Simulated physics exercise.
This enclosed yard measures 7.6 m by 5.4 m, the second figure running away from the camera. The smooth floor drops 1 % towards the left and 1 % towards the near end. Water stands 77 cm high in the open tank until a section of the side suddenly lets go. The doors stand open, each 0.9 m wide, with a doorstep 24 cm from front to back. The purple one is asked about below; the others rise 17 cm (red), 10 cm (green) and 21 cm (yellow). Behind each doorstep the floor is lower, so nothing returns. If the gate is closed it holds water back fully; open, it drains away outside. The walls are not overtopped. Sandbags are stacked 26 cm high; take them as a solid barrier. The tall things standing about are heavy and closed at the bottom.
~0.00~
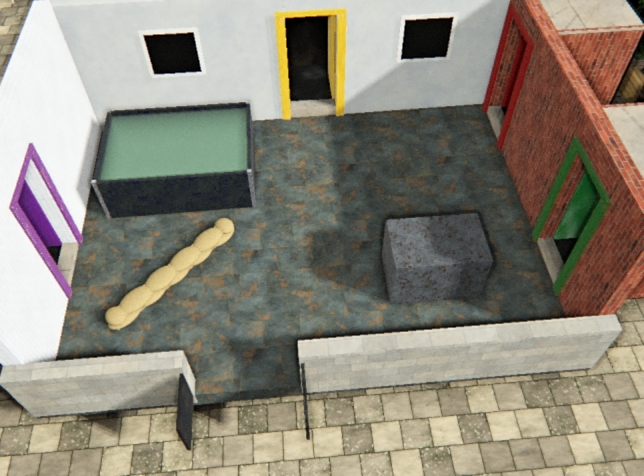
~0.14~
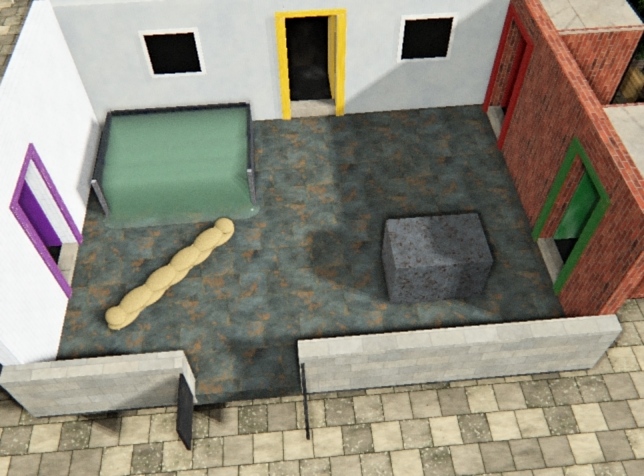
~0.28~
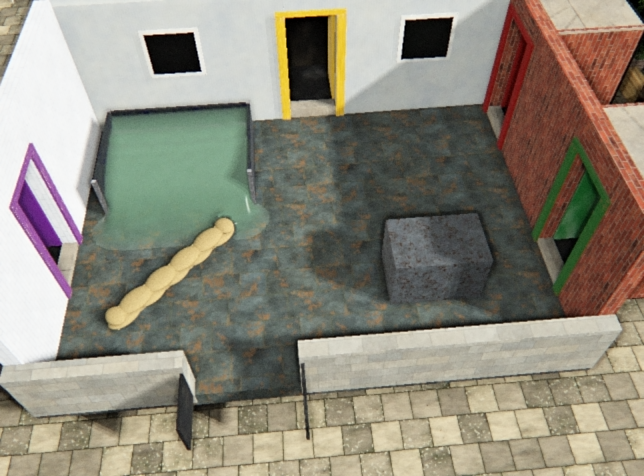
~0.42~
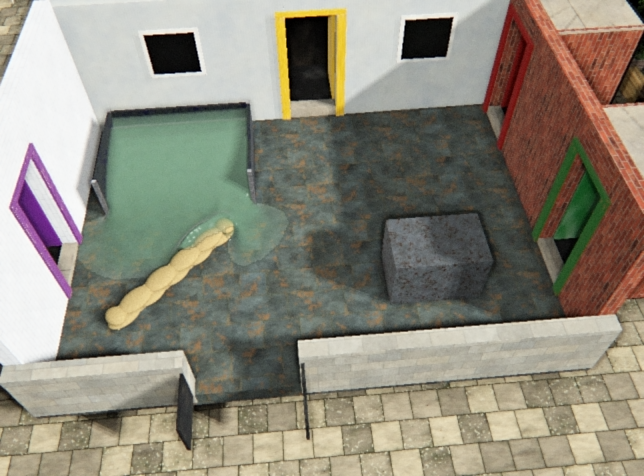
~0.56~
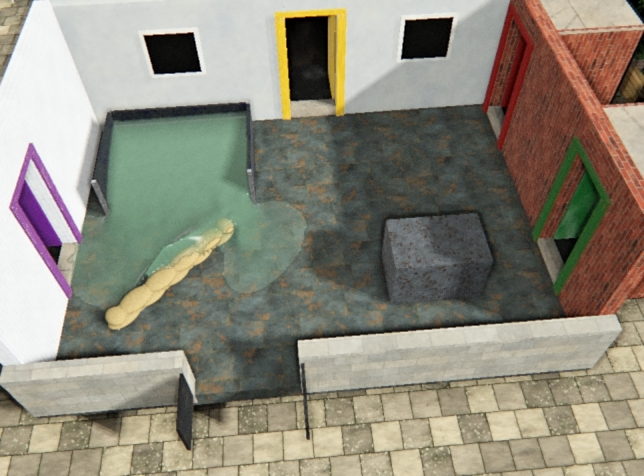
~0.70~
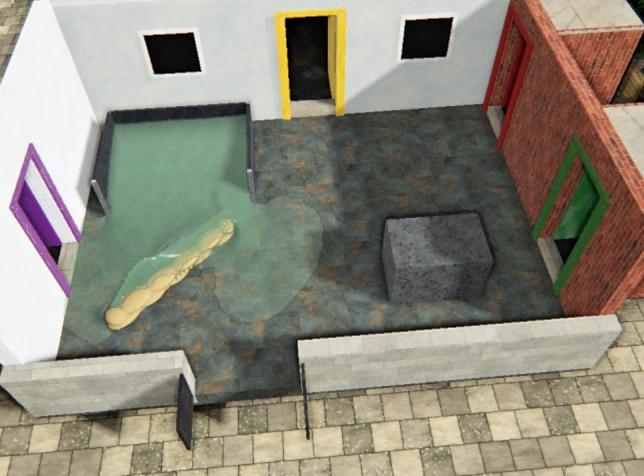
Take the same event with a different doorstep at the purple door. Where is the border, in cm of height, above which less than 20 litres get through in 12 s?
About 34 cm.
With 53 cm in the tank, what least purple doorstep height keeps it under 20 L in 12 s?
Then roughly 27 cm.
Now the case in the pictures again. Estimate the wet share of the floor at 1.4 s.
About 40 per cent.
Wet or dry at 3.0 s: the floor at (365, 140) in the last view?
It is dry.
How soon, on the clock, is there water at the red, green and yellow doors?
Red 6.0 s, green 3.4 s, yellow 6.0 s.
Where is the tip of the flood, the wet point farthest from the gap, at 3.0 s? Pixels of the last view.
Near (575, 344).
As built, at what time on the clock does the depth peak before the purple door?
Around 2.4 s.
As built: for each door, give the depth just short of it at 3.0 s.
Depths in cm: Red 0, purple 28, green 0, yellow 0.
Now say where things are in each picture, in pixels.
The first picture shows still water, 77 cm deep, in the open tank at (177, 144); the purple door at (52, 229) is dry.
In the second picture, the gap is at (180, 201), the front 0.2 m out at (115, 226); the back of the open tank holds 77 cm.
In the third picture, water pours out at (180, 201) and has run 0.7 m, to (122, 248); about 15 cm deep outside, 75 cm at the back.
In the fourth picture, the front is at (115, 275), 1.3 m from the gap at (180, 202); 3.3 m2 of floor is wet, 67 cm left at the back.
In the fifth picture, the front is at (110, 307), 1.9 m from the gap at (180, 203); 5.0 m2 of floor is wet, 66 cm left at the back.
In the sixth picture, the gap is at (180, 203), the front 2.4 m out at (97, 339); the back of the open tank holds 61 cm; water is at the purple door at (52, 229).
After 1.4 s water covers 40 % of the floor, deepest (75 cm) near (50, 392); 18 cm at the purple door, 14 litres in over its 9 cm doorstep.
After 3.0 s water covers 55 % of the floor, deepest (37 cm) near (50, 392); 28 cm at the purple door, 228 litres in over its 9 cm doorstep.
After 12.0 s water covers 95 % of the floor, deepest (14 cm) near (50, 392); 10 cm at the purple door, 391 litres in over its 9 cm doorstep.
At the purple door as built, the water arrived by 0.6 s and peaked near 33 cm at 2.4 s.
Run again over the same 12 s with other heights there, 31 litres in over 31 cm, 4 litres over 42.5 cm. The limit of 20 litres is kept from about 34 cm up.
